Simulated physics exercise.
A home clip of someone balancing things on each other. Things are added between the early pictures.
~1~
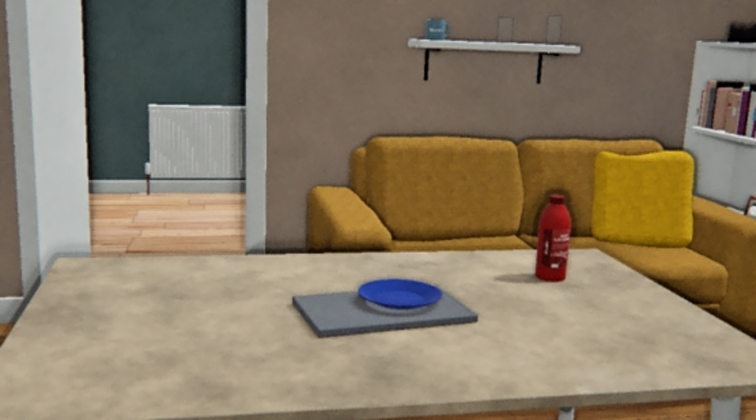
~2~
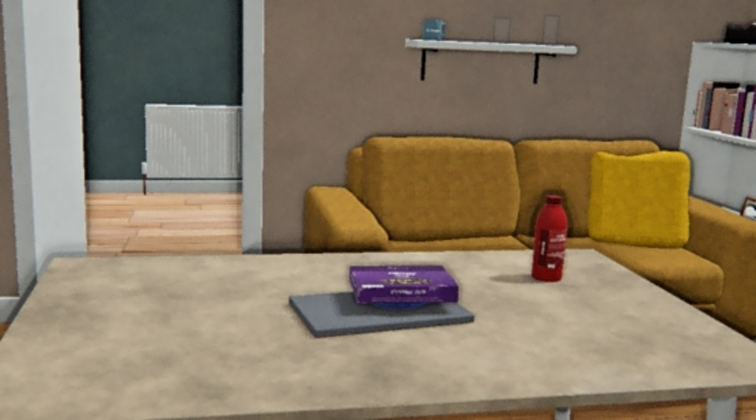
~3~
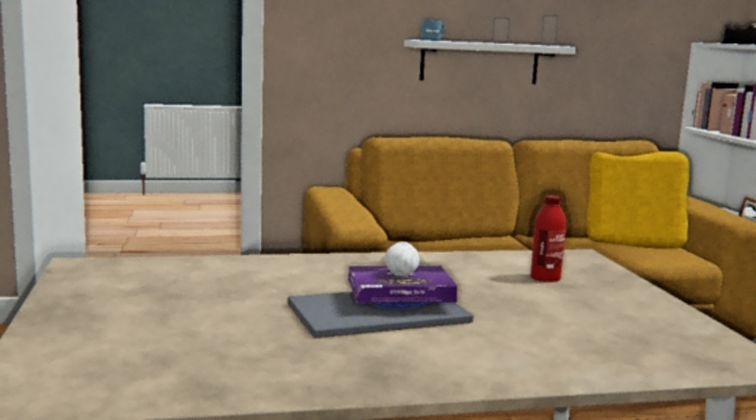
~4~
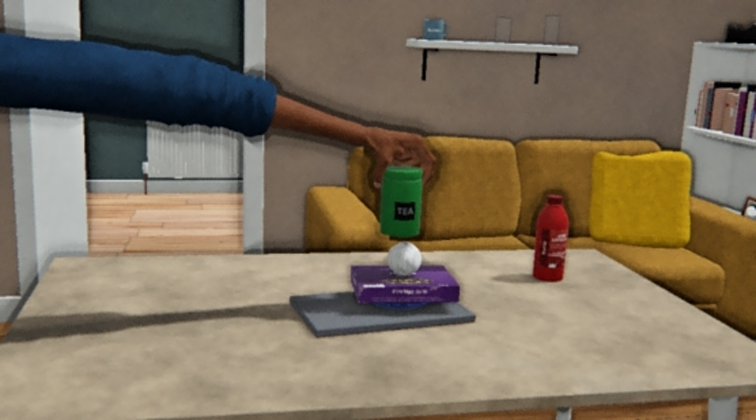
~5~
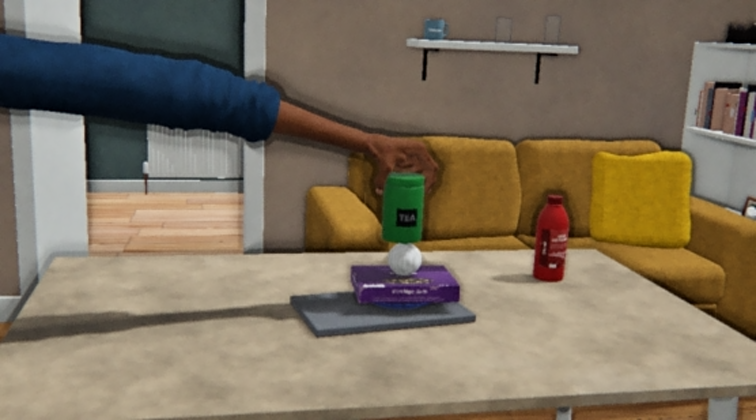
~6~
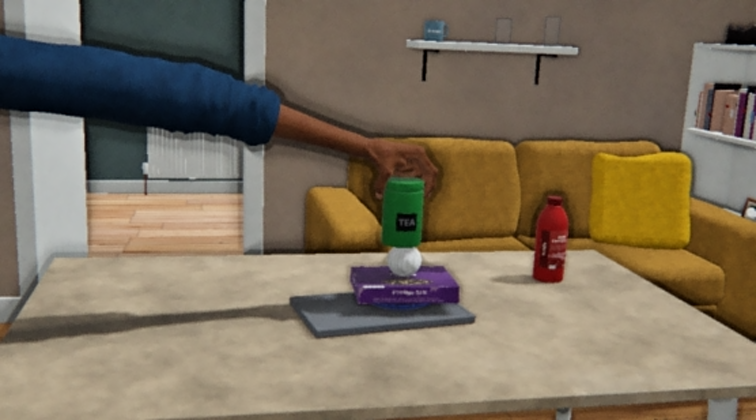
Living room table with blue plate on grey tray, purple packet then white onion appearing stacked, and a hand lowering green jar onto them.
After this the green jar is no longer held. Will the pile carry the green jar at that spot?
In the end the pile gives way.
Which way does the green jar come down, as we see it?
To the left.
Then, 0.50 s later than the last frame, green jar now fallen.
Then, 0.70 s later than the last frame, things are still on the move.
When it is over, fallen, green jar; the other 5 as before. End places, in pixels of the last picture, green jar near (245, 310). The pile loses its balance.
